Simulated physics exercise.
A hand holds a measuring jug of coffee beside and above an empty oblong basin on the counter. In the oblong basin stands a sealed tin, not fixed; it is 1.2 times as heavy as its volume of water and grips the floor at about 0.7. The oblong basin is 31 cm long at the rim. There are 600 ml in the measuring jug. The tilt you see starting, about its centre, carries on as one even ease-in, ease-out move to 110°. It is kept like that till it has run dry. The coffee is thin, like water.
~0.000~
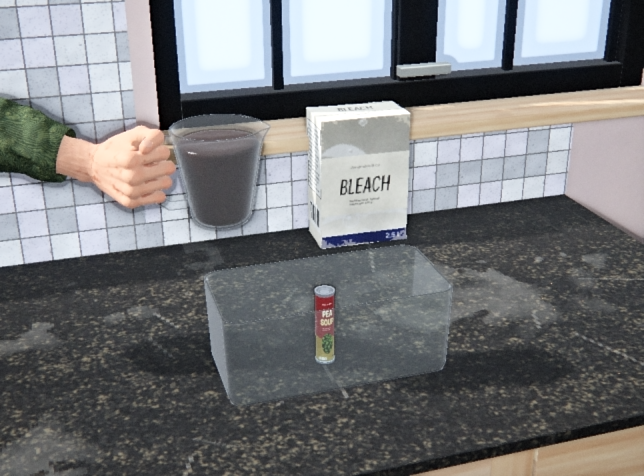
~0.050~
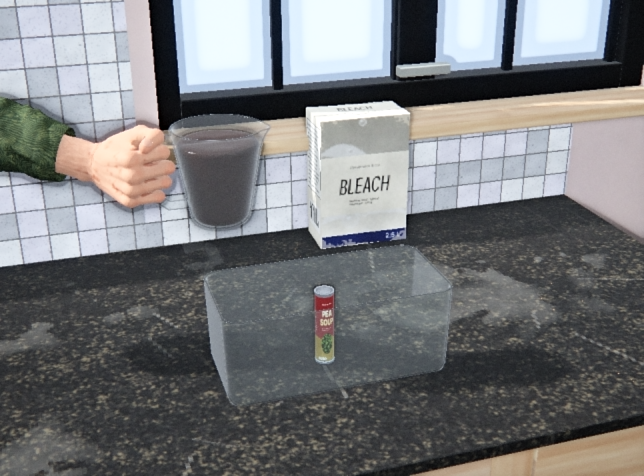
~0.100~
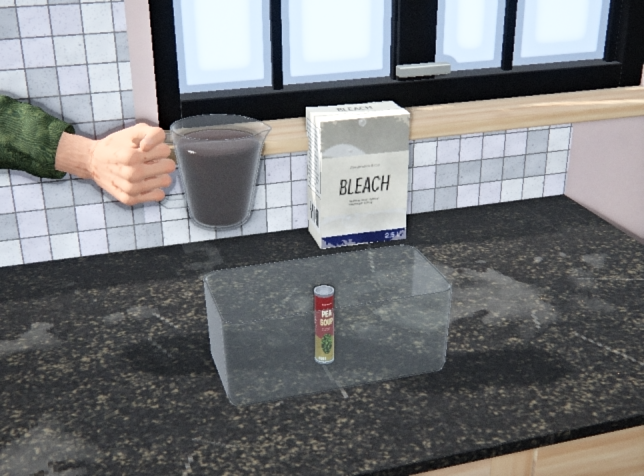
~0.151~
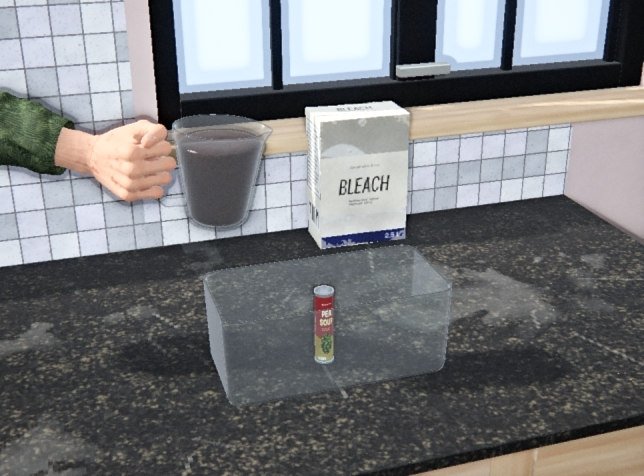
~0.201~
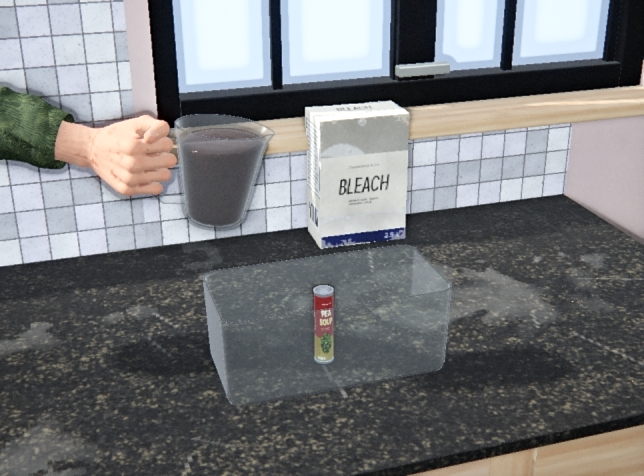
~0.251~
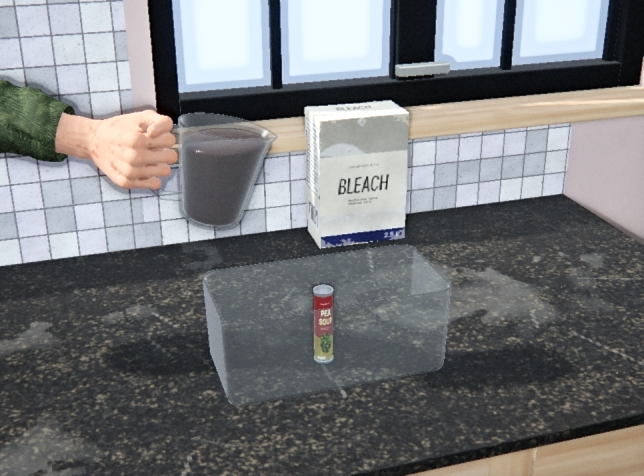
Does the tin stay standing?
It goes over.
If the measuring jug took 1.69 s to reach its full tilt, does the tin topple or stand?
Then it goes over.
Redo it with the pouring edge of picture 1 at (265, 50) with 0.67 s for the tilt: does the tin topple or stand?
Then it stays up.
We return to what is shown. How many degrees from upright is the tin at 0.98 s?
About 0°.
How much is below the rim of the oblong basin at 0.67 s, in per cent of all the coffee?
Some 6 per cent.
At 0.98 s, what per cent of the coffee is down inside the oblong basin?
About 66 per cent.
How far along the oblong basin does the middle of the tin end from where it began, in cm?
About 7.5 cm.
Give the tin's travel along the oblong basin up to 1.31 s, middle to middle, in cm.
About 6 cm.
By 0.67 s the tilt is 69° and 71 per cent is still to pour; the tin stands where it began.
By 0.98 s the tilt is 104° and 14 per cent is still to pour; the tin stands where it began.
By 1.31 s the tilt is 110° and 0 per cent is still to pour; the tin lies on its side.
By 1.66 s the tilt is 110° and 0 per cent is still to pour; the tin lies on its side.
At rest the tin lies on its side.
